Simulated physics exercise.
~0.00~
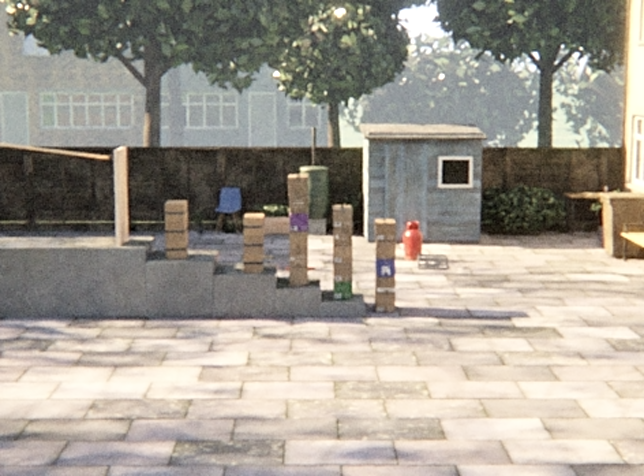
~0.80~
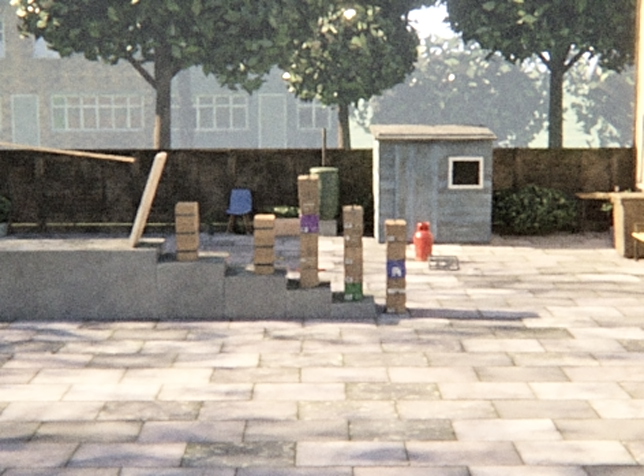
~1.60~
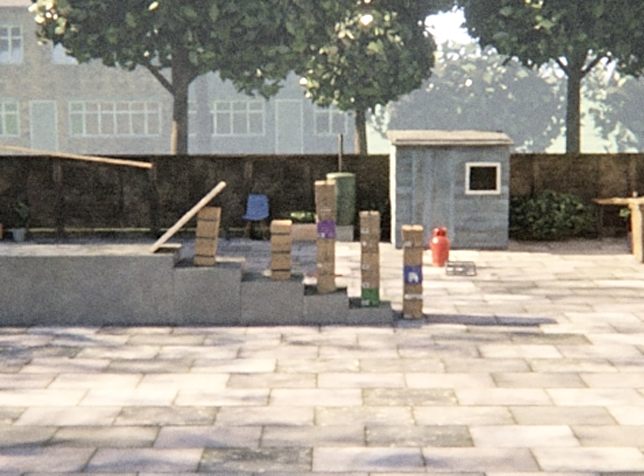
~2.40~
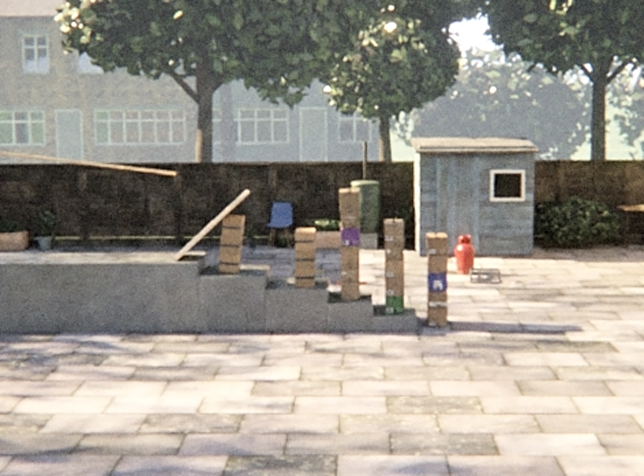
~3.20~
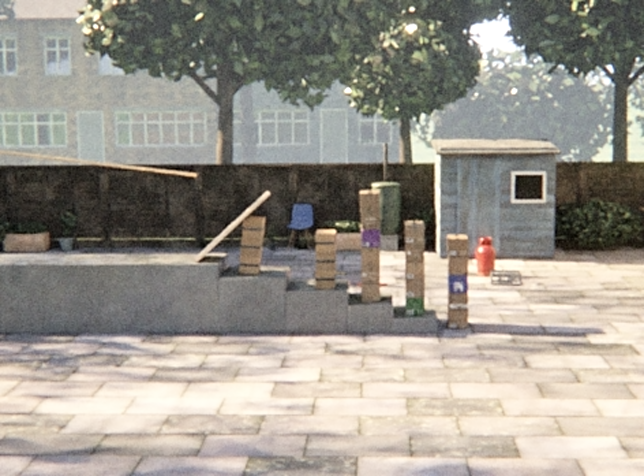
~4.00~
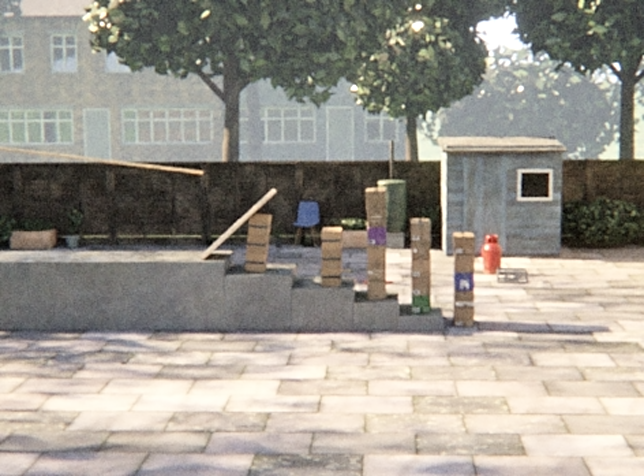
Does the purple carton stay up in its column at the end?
Yes, the purple carton stays up in its column. The falling board stops against the nearest column and does not reach it.
